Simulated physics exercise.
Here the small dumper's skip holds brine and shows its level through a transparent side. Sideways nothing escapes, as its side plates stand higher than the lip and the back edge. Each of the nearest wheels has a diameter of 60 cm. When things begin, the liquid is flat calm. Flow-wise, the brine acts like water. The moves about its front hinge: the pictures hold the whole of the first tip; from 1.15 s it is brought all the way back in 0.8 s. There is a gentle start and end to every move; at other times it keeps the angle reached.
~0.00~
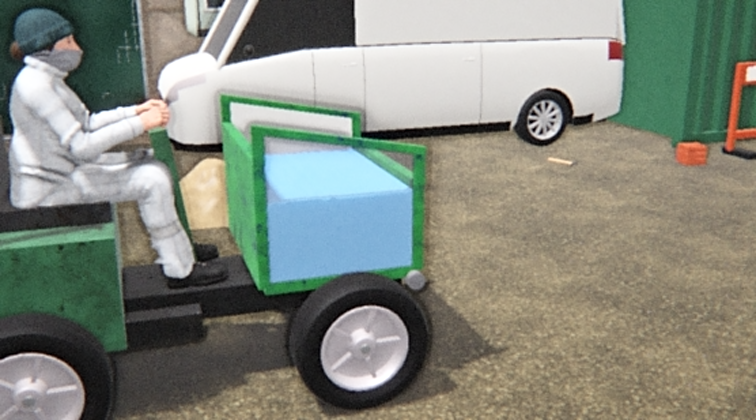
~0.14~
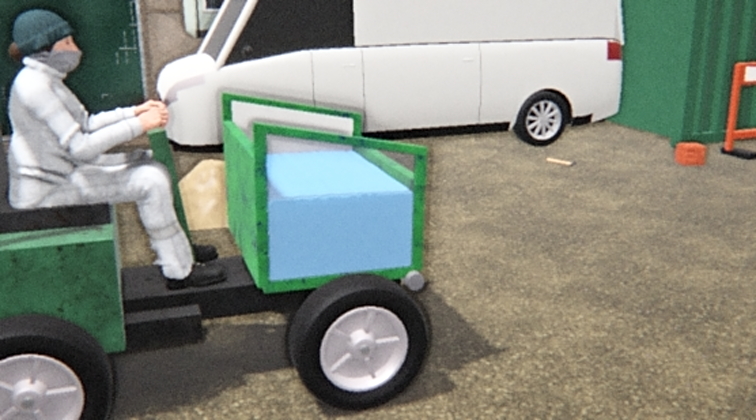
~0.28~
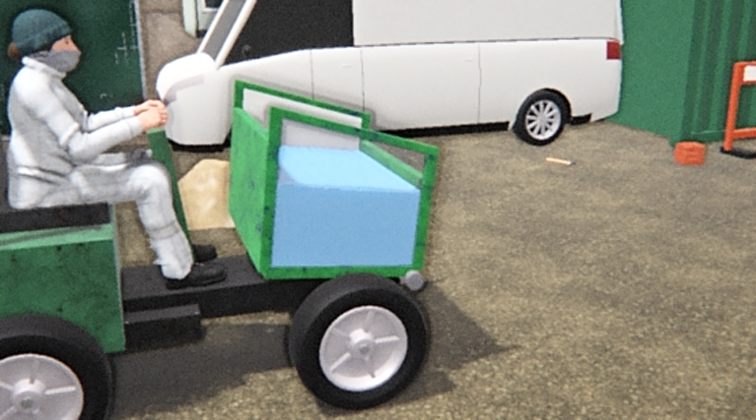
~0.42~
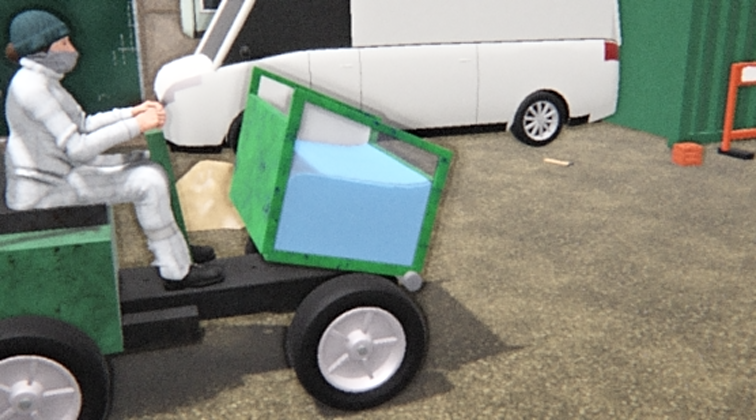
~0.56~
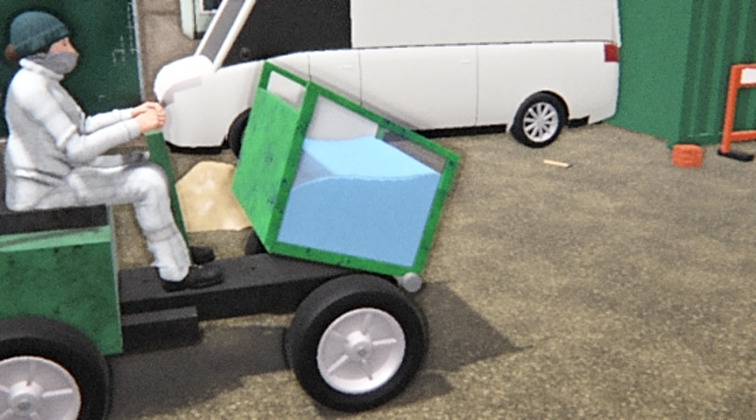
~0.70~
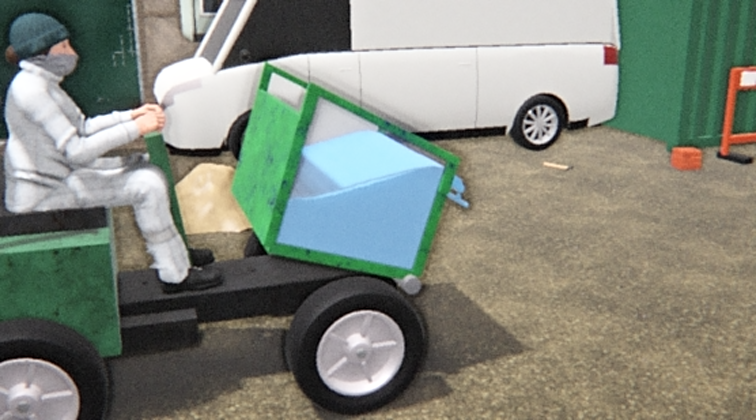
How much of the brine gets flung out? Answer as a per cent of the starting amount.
Close to 14 per cent of the starting amount.
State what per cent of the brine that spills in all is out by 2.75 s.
Roughly 100 per cent.
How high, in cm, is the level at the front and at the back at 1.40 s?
At the front 36 cm, at the back 24 cm.
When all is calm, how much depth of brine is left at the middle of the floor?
About 30 cm.
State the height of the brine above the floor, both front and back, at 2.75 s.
Measured: Front = 34 cm, back = 26 cm.
Then, 1.40 s in, the skip is at 15° forwards, the surface stands 25 cm at the back and 36 cm at the front; 14 per cent is out, over the front.
Then, 2.10 s in, the surface stands 38 cm at the back and 24 cm at the front; 14 per cent is out, over the front.
Then, 2.75 s in, the surface stands 26 cm at the back and 33 cm at the front; 14 per cent is out, over the front.
Then, 4.84 s in, 14 per cent is out, over the front, 29 of 214 litres.
